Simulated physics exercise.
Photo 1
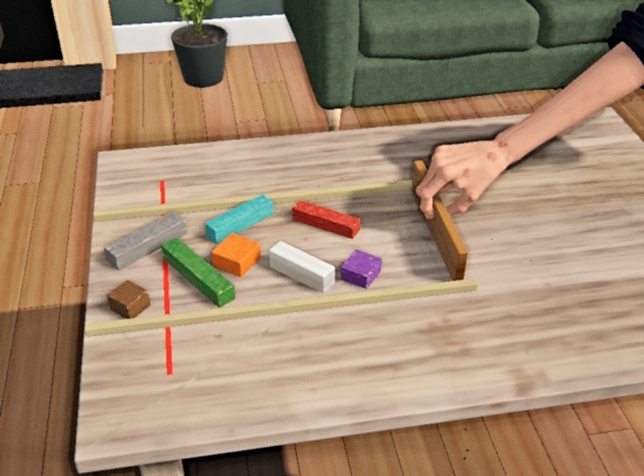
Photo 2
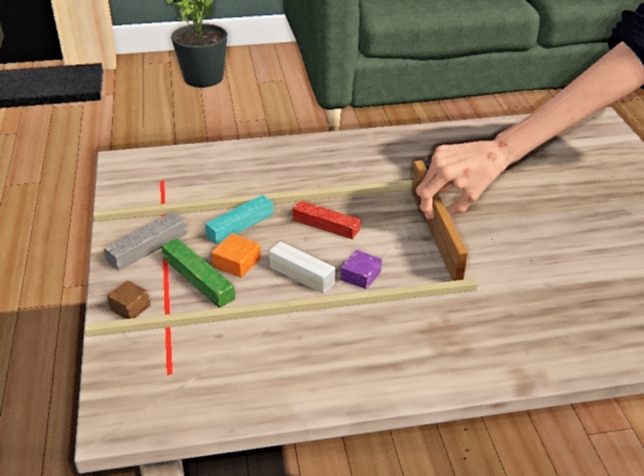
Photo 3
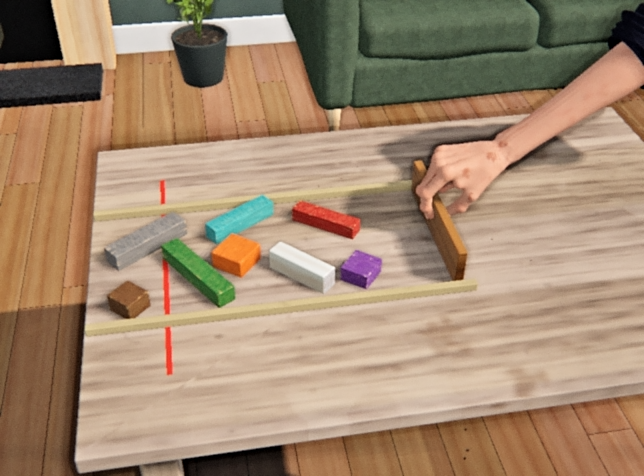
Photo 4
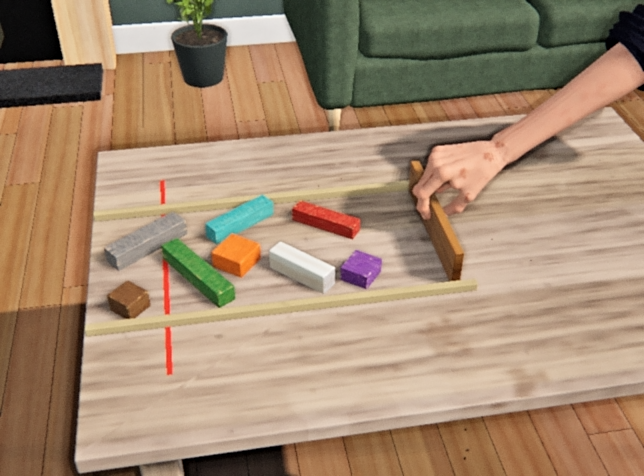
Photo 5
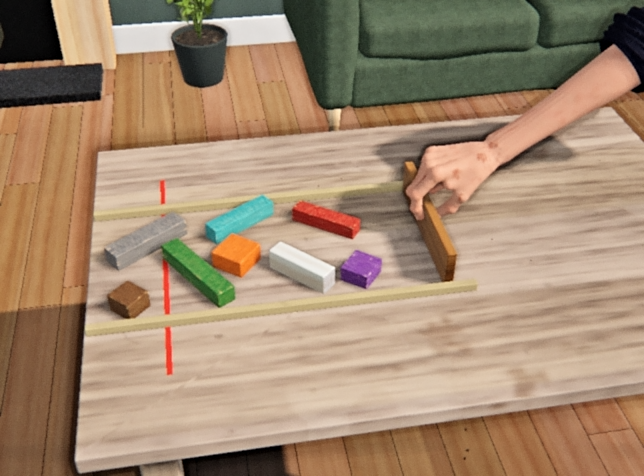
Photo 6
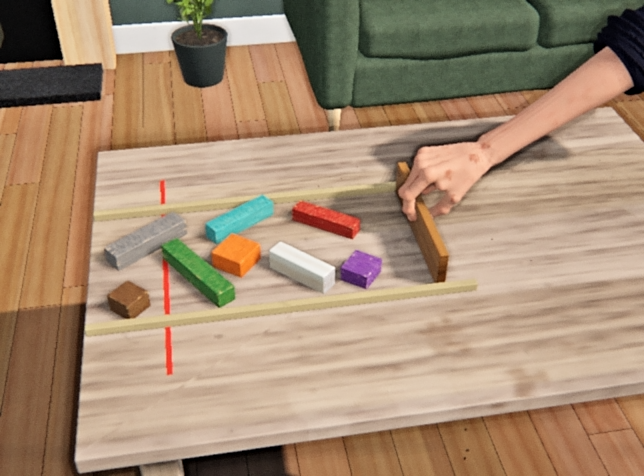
A hand holding an upright wooden board stays nearly still at the right end of two pale strips on a table, then slides the board slightly left toward eight colored blocks and bars, which remain motionless.
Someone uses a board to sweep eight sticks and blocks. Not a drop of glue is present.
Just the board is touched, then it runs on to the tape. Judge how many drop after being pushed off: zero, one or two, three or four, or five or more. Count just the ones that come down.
Number dropping: One or two.
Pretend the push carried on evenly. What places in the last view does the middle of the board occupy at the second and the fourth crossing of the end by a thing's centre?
It sits near (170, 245), and then near (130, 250).
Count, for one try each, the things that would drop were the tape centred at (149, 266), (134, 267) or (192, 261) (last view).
Counts per try: 3; 3; 0.
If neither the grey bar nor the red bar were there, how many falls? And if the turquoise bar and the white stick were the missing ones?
First 1, then 0.
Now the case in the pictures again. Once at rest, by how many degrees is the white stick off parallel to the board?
It comes to around 0 degrees.
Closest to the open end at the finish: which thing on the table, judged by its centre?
The grey bar finishes closest.
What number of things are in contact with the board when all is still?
Total: 2.
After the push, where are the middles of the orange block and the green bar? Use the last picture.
The orange block comes to rest close to (121, 259), while the green bar rests close to (95, 285).
Early on, none off yet; brown block at rest near (129, 300); grey bar at rest near (147, 240); green bar at rest near (197, 272).
Finally, the number that fall off is one or two; lost, brown block.
